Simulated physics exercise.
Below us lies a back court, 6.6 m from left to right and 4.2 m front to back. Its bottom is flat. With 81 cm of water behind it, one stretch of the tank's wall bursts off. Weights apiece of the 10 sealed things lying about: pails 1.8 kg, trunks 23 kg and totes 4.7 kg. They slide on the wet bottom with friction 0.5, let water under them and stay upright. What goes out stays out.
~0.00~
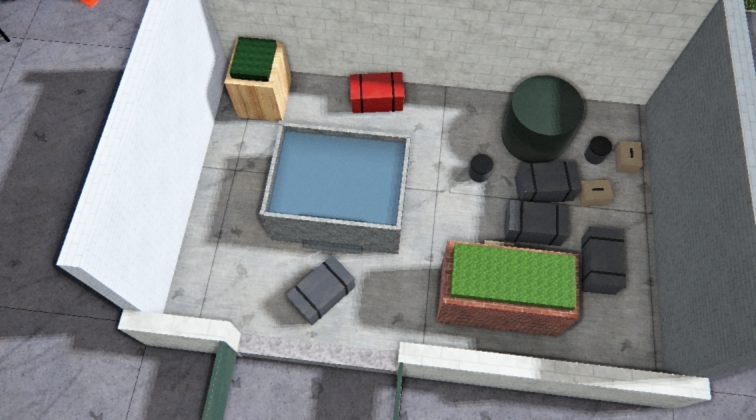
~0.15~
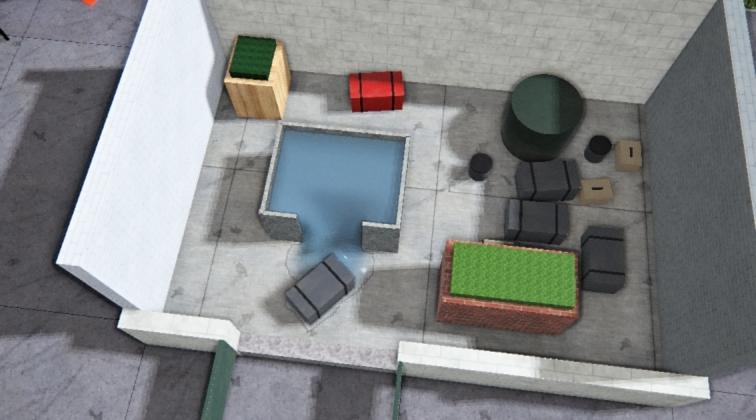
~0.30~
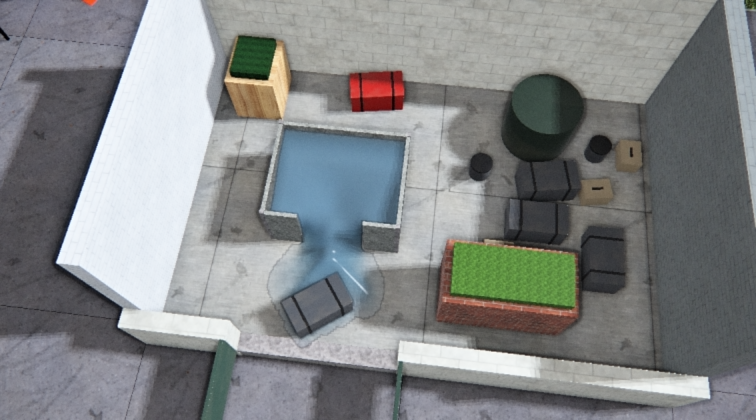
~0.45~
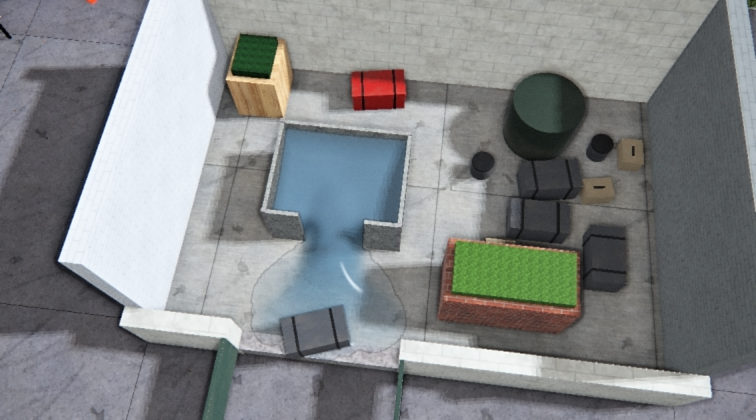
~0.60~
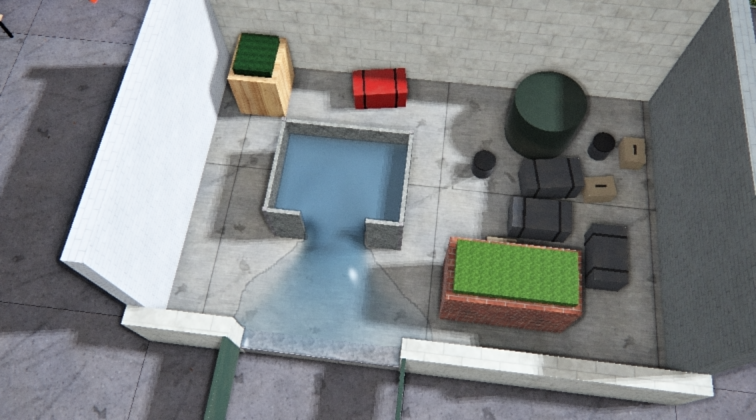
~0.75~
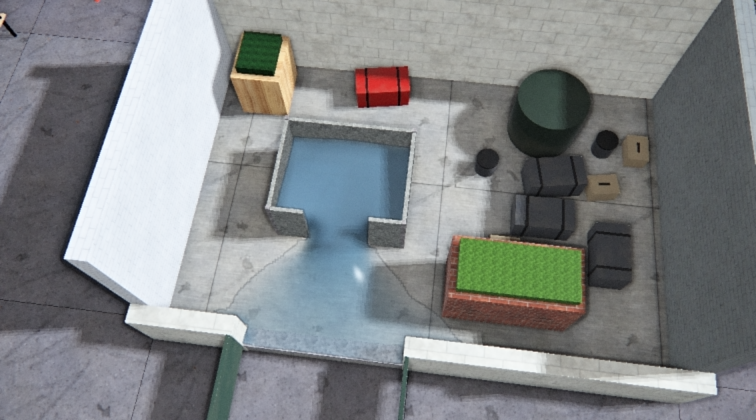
At first, a square tank of water stands closed in a walled court, with a dark gray case on the floor before it. A section of the tank's front wall opens and water spreads out, pushing the case to the court's front opening. The case then disappears from view, while the red trunk stays put.
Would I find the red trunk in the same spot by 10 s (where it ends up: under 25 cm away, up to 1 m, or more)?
The red trunk stays put.
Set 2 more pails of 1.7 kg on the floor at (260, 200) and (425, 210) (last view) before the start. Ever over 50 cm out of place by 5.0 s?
In that order: Over, under.
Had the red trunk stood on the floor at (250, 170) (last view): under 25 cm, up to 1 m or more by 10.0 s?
It stays put.
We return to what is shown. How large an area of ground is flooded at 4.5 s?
Roughly 14 m2.
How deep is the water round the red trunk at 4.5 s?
Roughly 0 cm.
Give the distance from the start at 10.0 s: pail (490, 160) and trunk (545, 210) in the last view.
In that order: 0 cm, 0 cm.
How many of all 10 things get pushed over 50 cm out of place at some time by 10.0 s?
I count 1.
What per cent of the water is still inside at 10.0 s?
About 26 per cent.
After 2.0 s the red trunk is near (382, 80), 0.0 m from its start, aground; 1 of 10 are out; 0 afloat.
After 4.5 s the red trunk is near (382, 80), 0.0 m from its start, aground; 1 of 10 are out; 0 afloat.
After 7.0 s the red trunk is near (382, 80), 0.0 m from its start, aground; 1 of 10 are out; 0 afloat.
After 10.0 s the red trunk is near (382, 80), 0.0 m from its start, aground; 1 of 10 are out; 0 afloat.
